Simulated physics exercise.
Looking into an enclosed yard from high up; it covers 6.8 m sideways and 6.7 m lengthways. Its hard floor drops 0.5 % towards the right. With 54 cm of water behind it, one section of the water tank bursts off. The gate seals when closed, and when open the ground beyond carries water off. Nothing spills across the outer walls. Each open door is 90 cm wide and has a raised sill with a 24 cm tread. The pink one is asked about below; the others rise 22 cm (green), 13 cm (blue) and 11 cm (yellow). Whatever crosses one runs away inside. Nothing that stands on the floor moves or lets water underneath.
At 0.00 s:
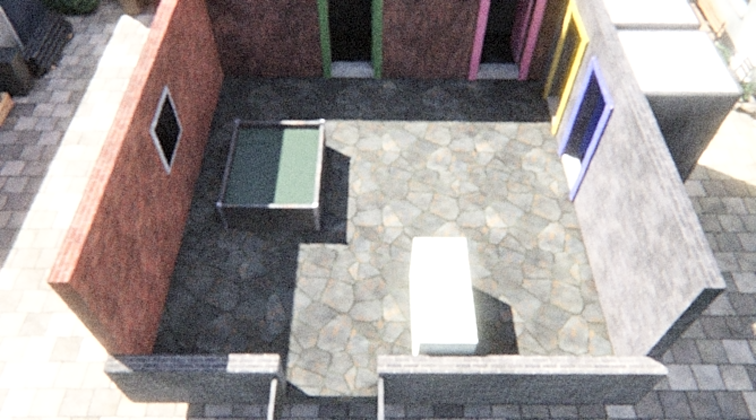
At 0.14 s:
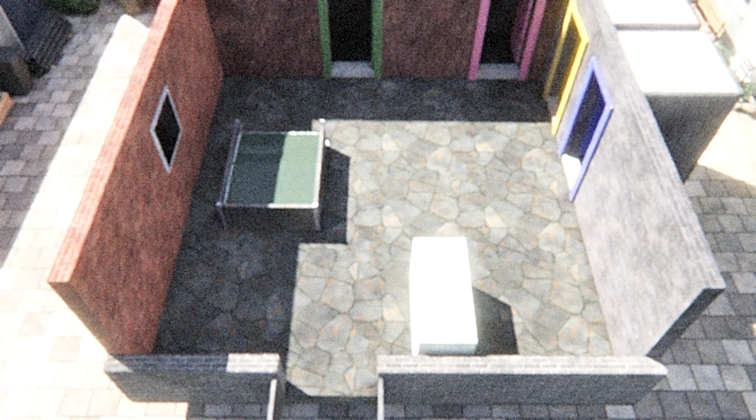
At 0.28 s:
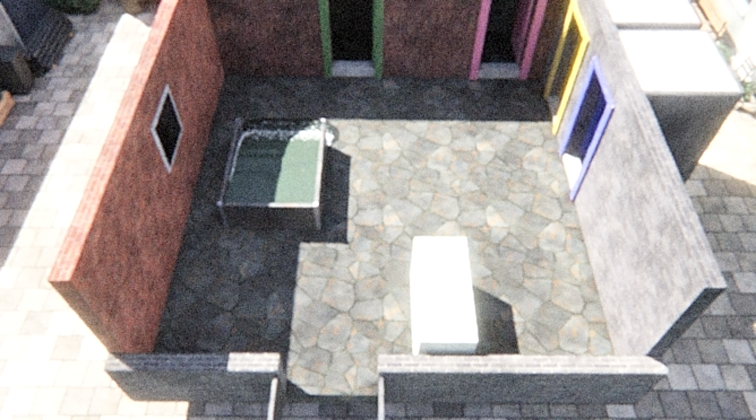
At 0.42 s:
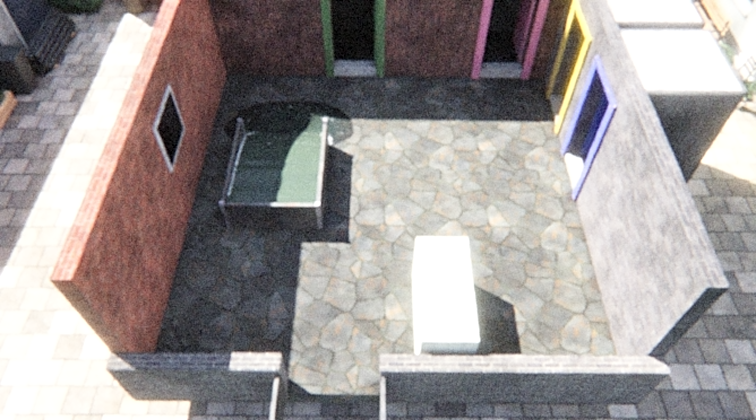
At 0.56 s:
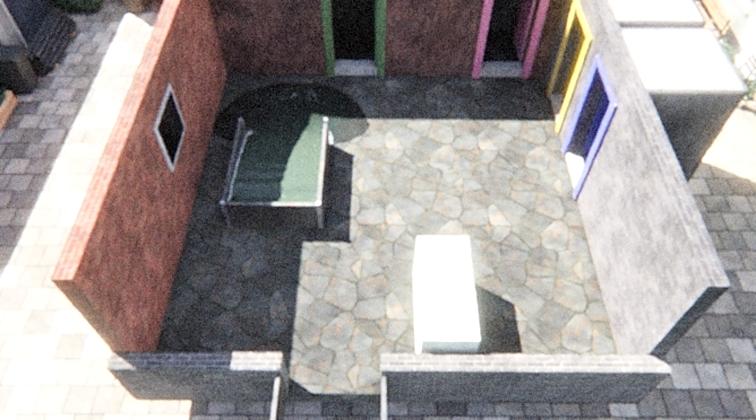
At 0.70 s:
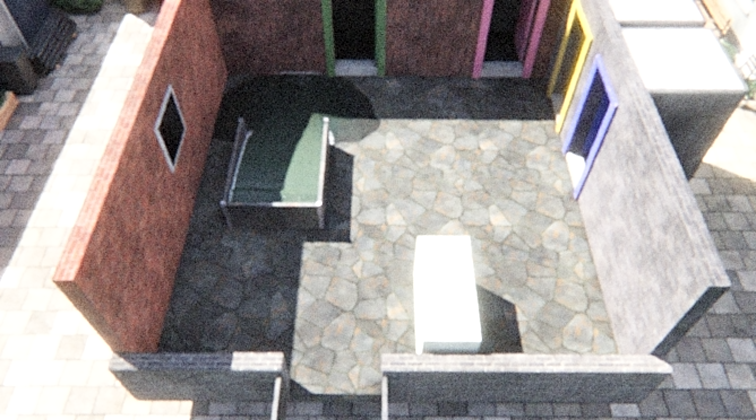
Dark water burst out of the far side of a green-topped tank in a walled, stone-paved yard, then spread in a rounded pool across the floor toward the back wall and to the right.
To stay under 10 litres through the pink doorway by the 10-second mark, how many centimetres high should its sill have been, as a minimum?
About 6.5 cm.
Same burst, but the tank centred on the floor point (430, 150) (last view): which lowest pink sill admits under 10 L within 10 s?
Then roughly 13.0 cm.
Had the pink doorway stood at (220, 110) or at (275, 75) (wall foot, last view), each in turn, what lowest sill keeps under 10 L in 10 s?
Roughly 17 and 27 cm.
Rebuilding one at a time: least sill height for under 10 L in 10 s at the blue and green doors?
Roughly 5.5 cm at blue and 18 cm at green.
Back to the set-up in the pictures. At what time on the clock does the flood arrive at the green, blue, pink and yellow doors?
Arrival: Green 0.9 s, blue 4.0 s, pink 2.4 s, yellow 3.0 s.
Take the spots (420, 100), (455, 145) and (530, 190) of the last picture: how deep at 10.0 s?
In that order: 3, 3 and 4 cm.
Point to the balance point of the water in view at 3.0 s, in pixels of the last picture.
Around (314, 116).
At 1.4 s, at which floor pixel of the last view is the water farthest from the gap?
Near (396, 77).
After 1.4 s water covers 15 % of the floor, deepest (34 cm) near (236, 75); it has not reached the pink door.
After 3.0 s water covers 30 % of the floor, deepest (24 cm) near (236, 75); 5 cm at the pink door, 0 litres in over its 21 cm sill.
After 10.0 s water covers 80 % of the floor, deepest (11 cm) near (504, 378); 6 cm at the pink door, 0 litres in over its 21 cm sill.
At the pink door as built, the water arrived by 2.4 s and peaked near 9 cm at 7.8 s.
With a sill of 5.5 cm, 17 litres would have come in within the 10 s; with 7.5 cm, 5 litres. So under 10 litres takes about 6.5 cm.
